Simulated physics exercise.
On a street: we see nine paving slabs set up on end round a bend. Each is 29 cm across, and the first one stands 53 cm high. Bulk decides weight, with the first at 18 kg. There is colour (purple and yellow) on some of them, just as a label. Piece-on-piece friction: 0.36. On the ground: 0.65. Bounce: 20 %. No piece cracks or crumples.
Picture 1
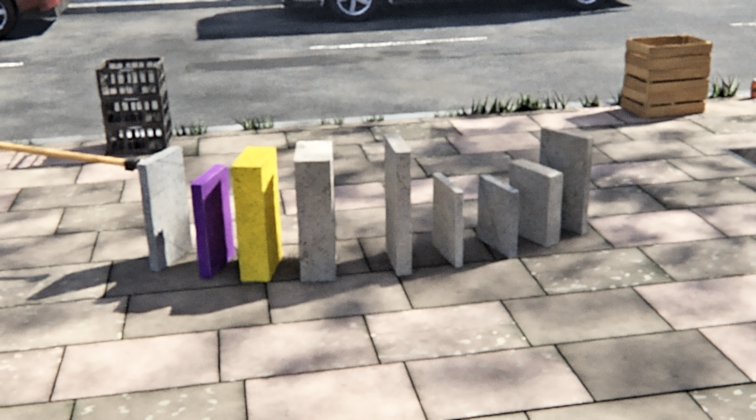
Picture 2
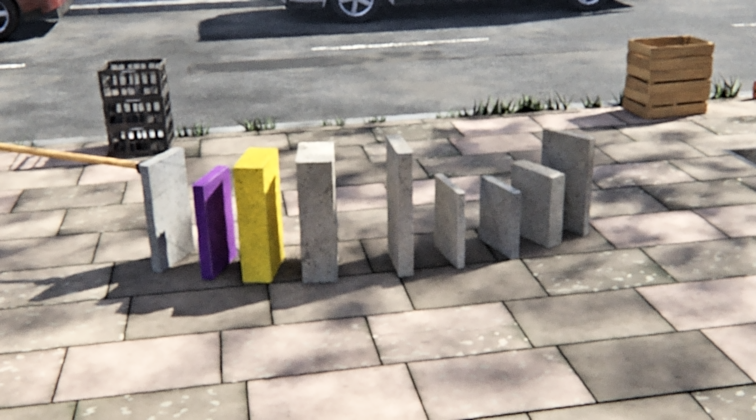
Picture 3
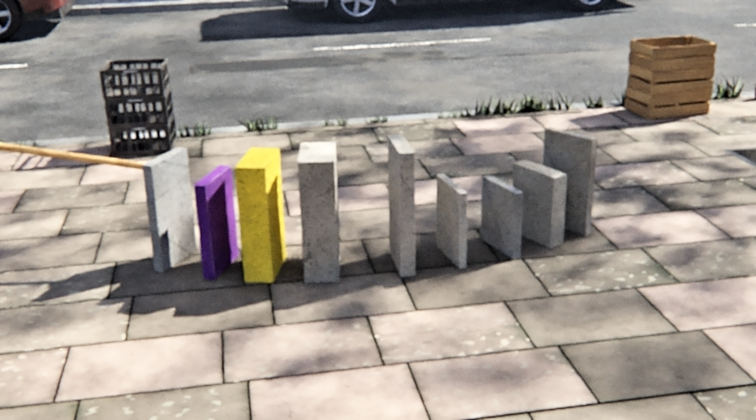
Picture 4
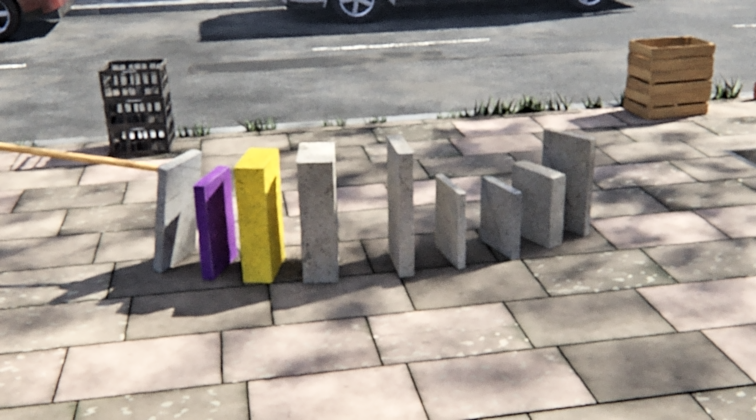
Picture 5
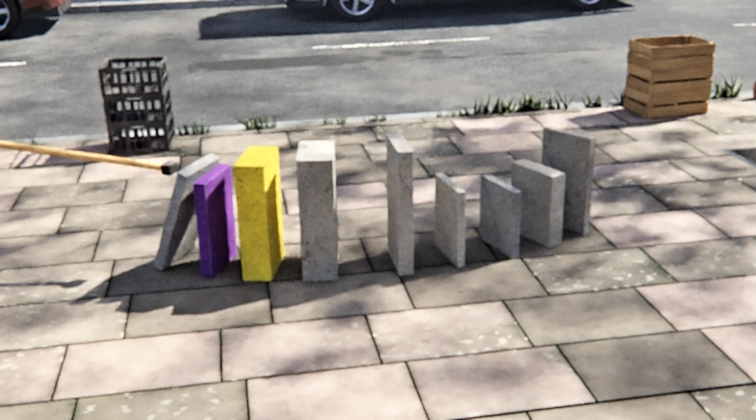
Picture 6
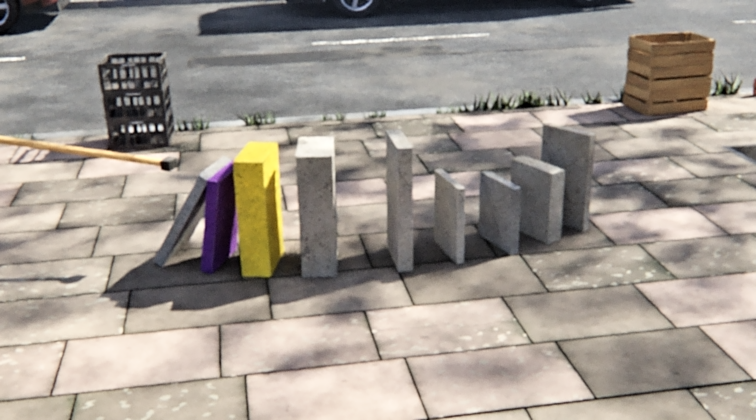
A wooden pole pushed the leftmost grey slab in a curved row on the pavement, tilting it rightward against the purple one, which then leaned toward the yellow slab while the grey ones beyond stayed upright.
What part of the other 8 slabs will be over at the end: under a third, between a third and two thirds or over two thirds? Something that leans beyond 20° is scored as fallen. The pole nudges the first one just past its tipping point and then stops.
It's going to be a light share, below the one-third line.
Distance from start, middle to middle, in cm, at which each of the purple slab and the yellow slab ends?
Purple shifts 10 cm and yellow shifts 10 cm.
Then, 0.06 s past the last view, none of the 8 other slabs over, 1 disturbed; purple slab 15° from how it stood.
Then, 0.19 s past the last view, 1 of the 8 other slabs over; purple slab 20° from how it stood; yellow slab 4° from how it stood.
Then, 0.45 s past the last view, 1 of the 8 other slabs over; purple slab 26° from how it stood; yellow slab 10° from how it stood.
In the end, 1 of the 8 other slabs over; purple slab 28° from how it stood; yellow slab 11° from how it stood. That is 12 per cent. Seven left standing. From the last view, middles, purple slab near (235, 220), yellow slab near (271, 208).
